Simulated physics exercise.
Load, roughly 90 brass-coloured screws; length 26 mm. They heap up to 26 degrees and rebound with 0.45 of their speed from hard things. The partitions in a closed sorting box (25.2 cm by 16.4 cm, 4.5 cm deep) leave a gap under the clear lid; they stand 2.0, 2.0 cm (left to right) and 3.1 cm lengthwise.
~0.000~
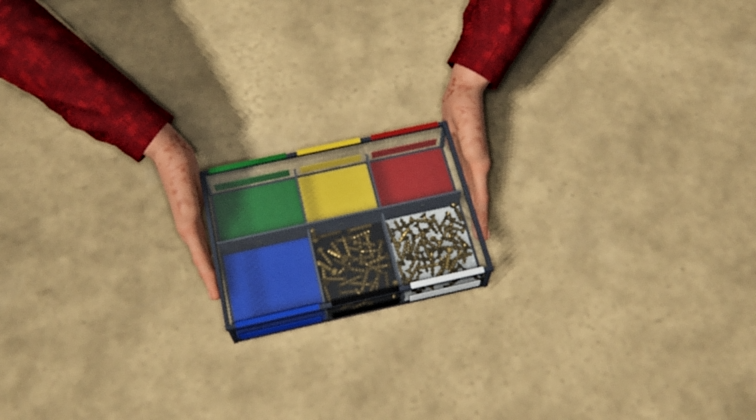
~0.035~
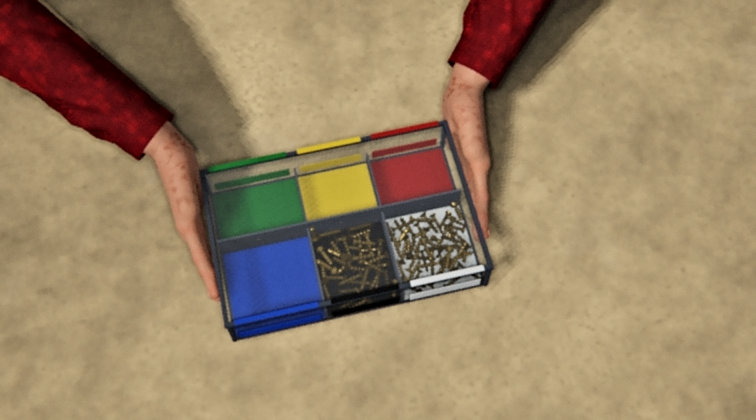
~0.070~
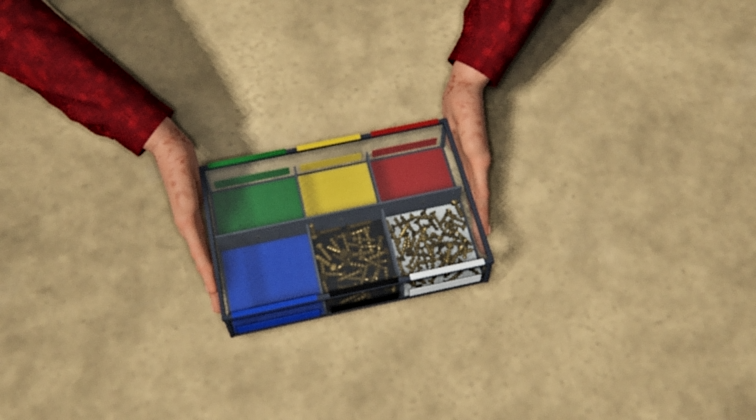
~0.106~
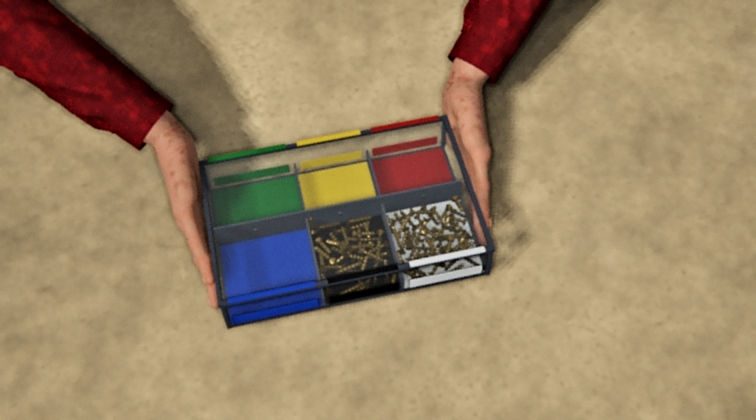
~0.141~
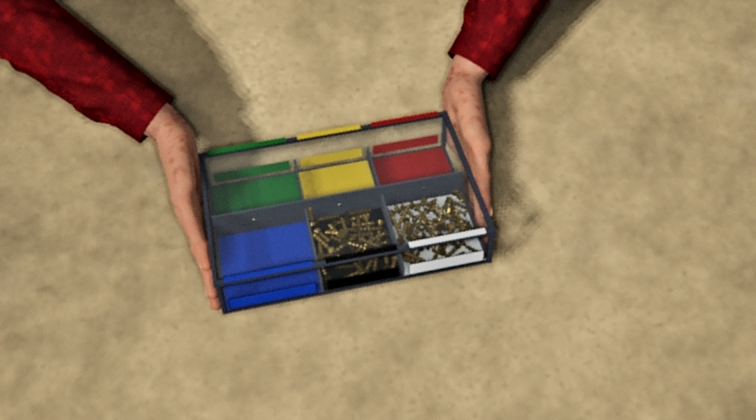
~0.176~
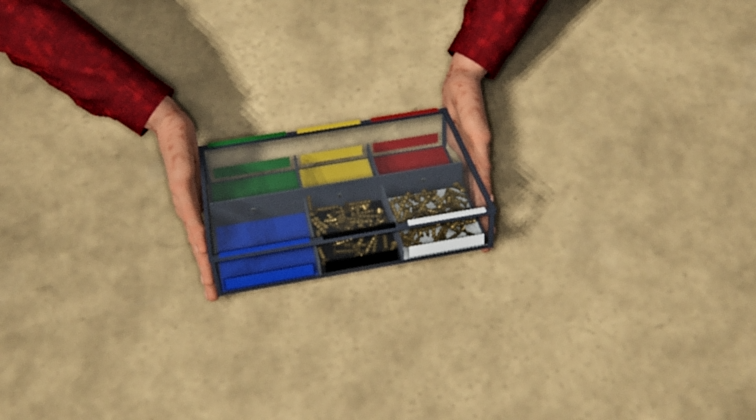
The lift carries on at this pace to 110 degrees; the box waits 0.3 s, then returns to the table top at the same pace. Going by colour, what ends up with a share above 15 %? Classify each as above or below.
Classification: Red below, blue below, green below, yellow below, white above, black above.
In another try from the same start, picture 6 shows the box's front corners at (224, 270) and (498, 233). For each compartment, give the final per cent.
Red 40; blue 0; green 0; yellow 0; white 55; black 5.
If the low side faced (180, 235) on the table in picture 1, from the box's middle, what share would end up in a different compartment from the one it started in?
Near 100 percent, give or take.
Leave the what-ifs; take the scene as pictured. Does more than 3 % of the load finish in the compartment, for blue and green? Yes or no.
Blue: False, green: False.
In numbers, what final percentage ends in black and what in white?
Final shares - black 35 percent, white 55 percent.
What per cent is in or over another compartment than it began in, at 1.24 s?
About 10 per cent.
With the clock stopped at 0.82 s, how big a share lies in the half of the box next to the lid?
Close to 70 in a hundred.
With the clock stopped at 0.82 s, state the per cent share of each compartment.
It splits as red 5, blue 0, green 0, yellow 5, white 50 and black 35 percent.
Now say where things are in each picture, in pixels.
In the first picture, box tilt 0 degrees, front corners at (229, 326) and (488, 268); white 55 %, black 45 %.
In the second picture, box tilt 1 degrees, front corners at (228, 323) and (489, 266).
In the third picture, box tilt 4 degrees, front corners at (226, 316) and (489, 260), lowest corner right back.
In the fourth picture, box tilt 10 degrees, front corners at (222, 303) and (490, 248), lowest corner right back.
In the fifth picture, box tilt 17 degrees, front corners at (218, 282) and (491, 230), lowest corner right back.
In the sixth picture, box tilt 24 degrees, front corners at (213, 258) and (491, 210), lowest corner right back; white 55 %, black 45 %. Its pace works out near 205 degrees a second.
Then, at 0.82 s, tilt 110 degrees; red 5 %, yellow 5 %, white 50 %, black 35 %.
After 1.24 s, tilt 62 degrees; red 5 %, yellow 5 %, white 50 %, black 35 %.
After 1.75 s, tilt 0 degrees; red 5 %, yellow 5 %, white 55 %, black 35 %.
By 2.3 s all is still; red 5 %, blue 0 %, green 0 %, yellow 5 %, white 55 %, black 35 %.
